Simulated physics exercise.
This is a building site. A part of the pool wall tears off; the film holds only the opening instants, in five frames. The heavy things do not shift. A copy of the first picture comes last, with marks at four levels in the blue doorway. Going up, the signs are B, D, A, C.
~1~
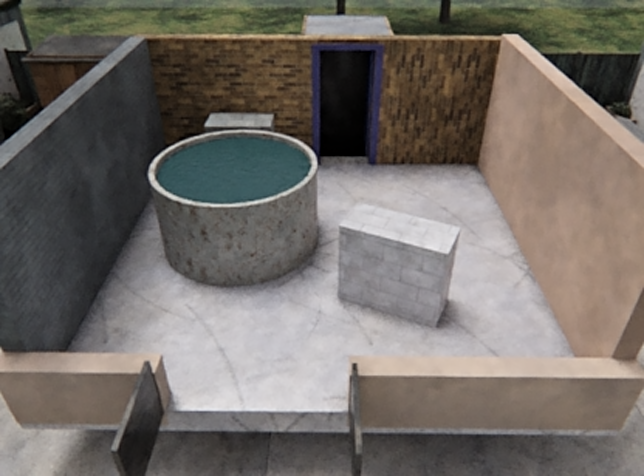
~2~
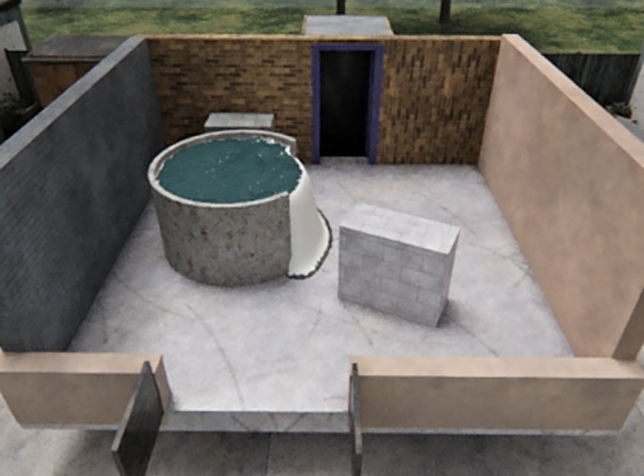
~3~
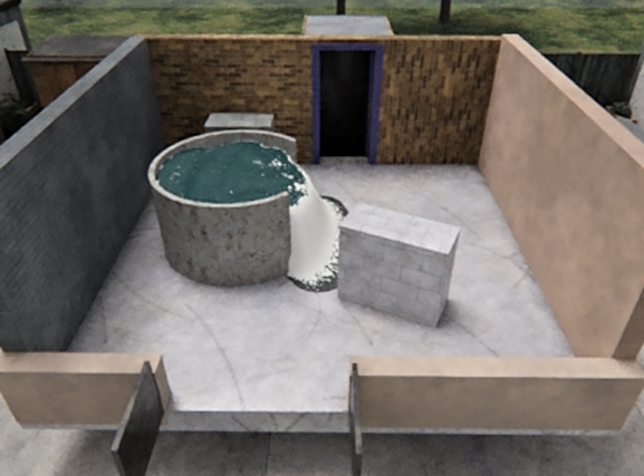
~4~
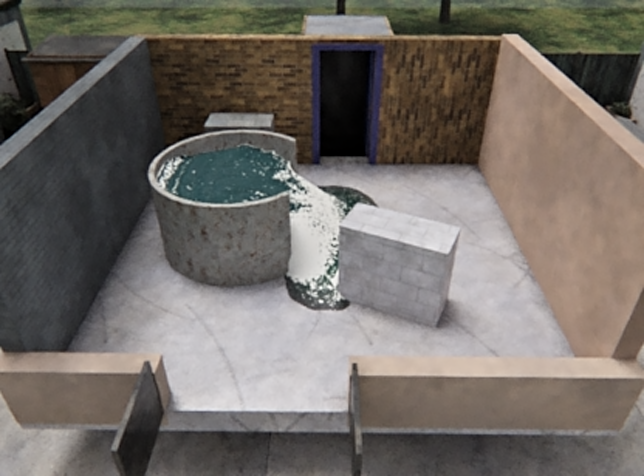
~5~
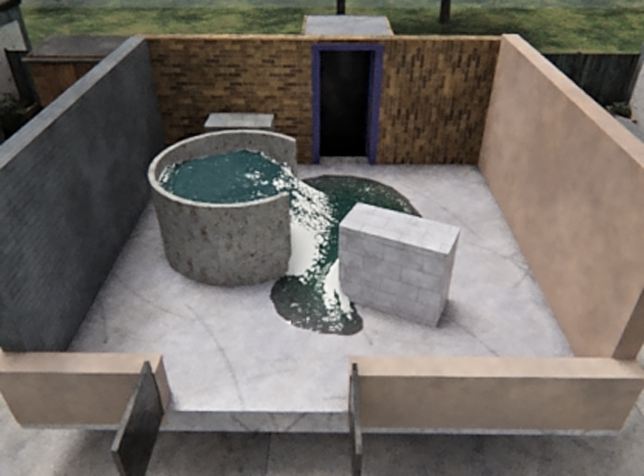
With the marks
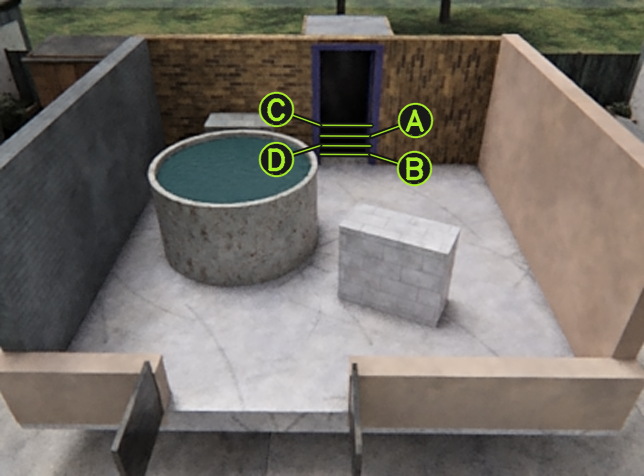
Water in a round stone pool pours out through an opening in its right side onto the pale floor of a walled yard, reaches a grey block, and spreads around it toward the blue doorway and the front.
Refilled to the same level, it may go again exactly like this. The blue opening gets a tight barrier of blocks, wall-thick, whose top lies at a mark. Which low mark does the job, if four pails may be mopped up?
B.
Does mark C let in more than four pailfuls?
No, not at all.
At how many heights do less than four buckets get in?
All four.
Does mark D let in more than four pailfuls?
No.
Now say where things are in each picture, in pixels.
Water in the pool at rest, its middle at (235, 169); foot of the blue doorway at (344, 164); open gate at (255, 351).
Water covers 2 % of the ground and shows as far out as (296, 275).
Water covers 6 % of the ground and shows as far out as (323, 287).
Water covers 12 % of the ground and shows as far out as (346, 189).
Water covers 22 % of the ground and shows as far out as (367, 180).
On the marked copy, A at (345, 136); B at (345, 154); C at (346, 125); D at (345, 145); from the bottom up B, D, A, C.
With A, nothing gets over.
With B, a splash gets over, under a bucket.
With C, nothing gets over.
With D, nothing gets over.
